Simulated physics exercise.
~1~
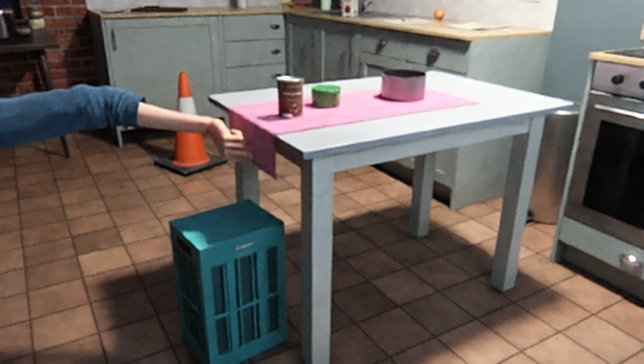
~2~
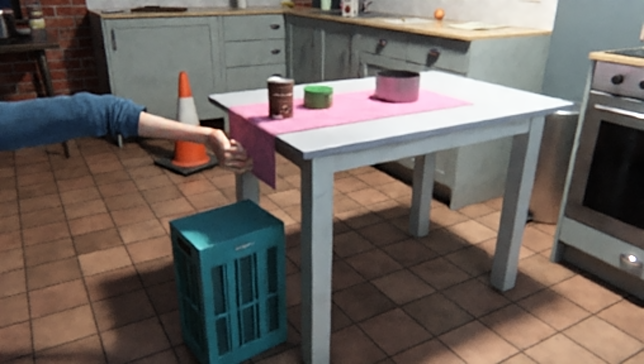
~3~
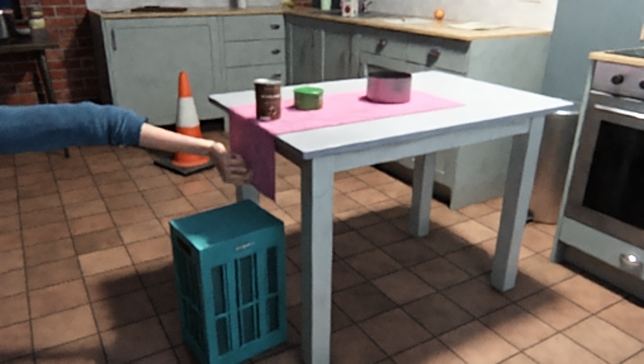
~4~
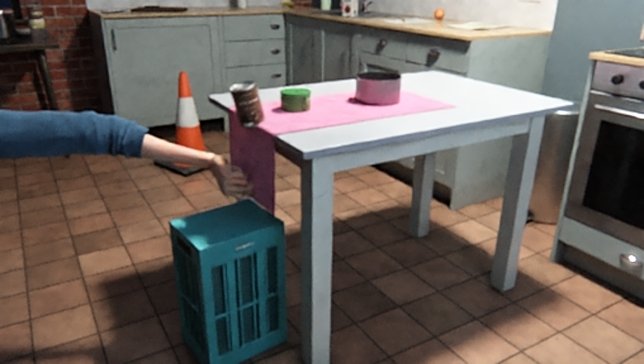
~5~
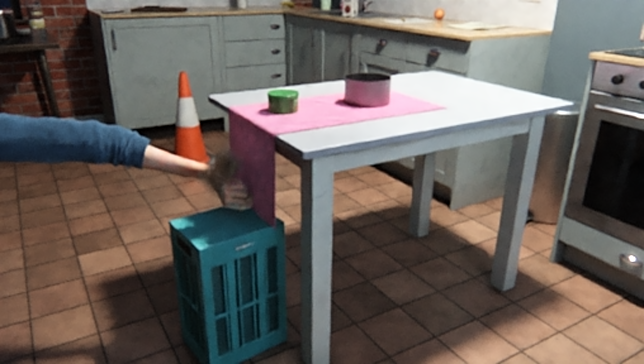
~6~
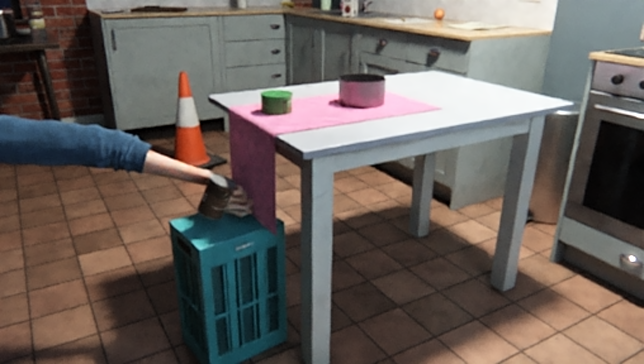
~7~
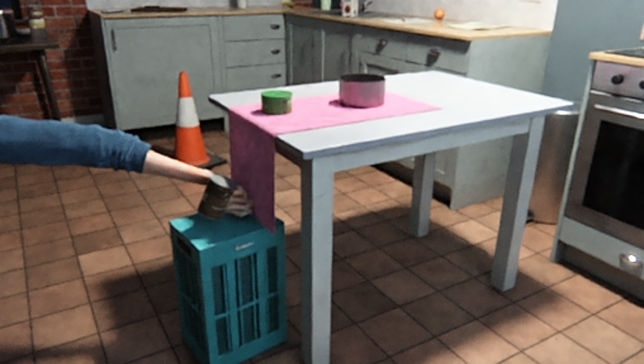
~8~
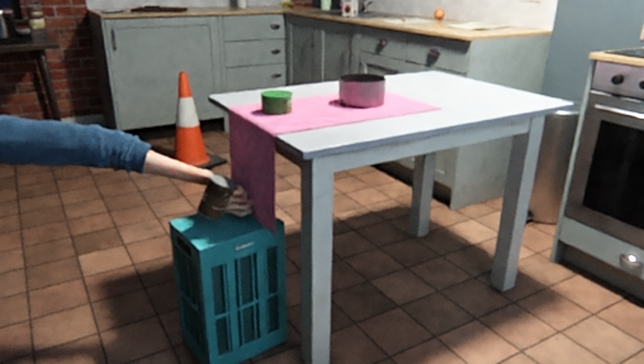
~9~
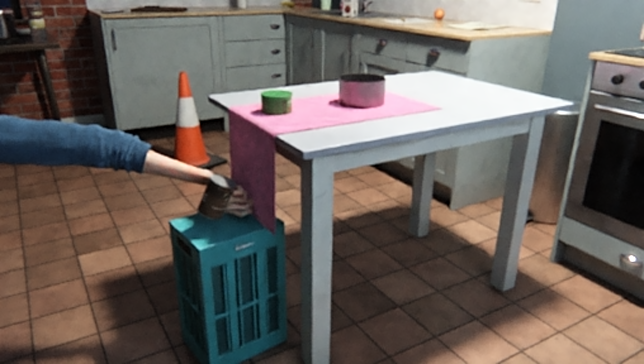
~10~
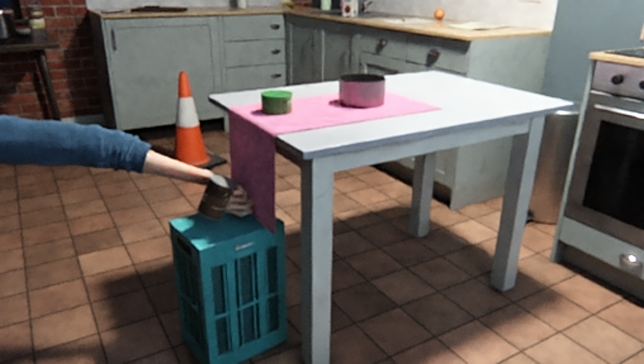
In the video, a hand pulls the end of a pink runner down from a table, drawing a brown tin, green tub and pot left until the tin tips over the edge; the hand stops at a turquoise crate, with the tub and pot still on the table.
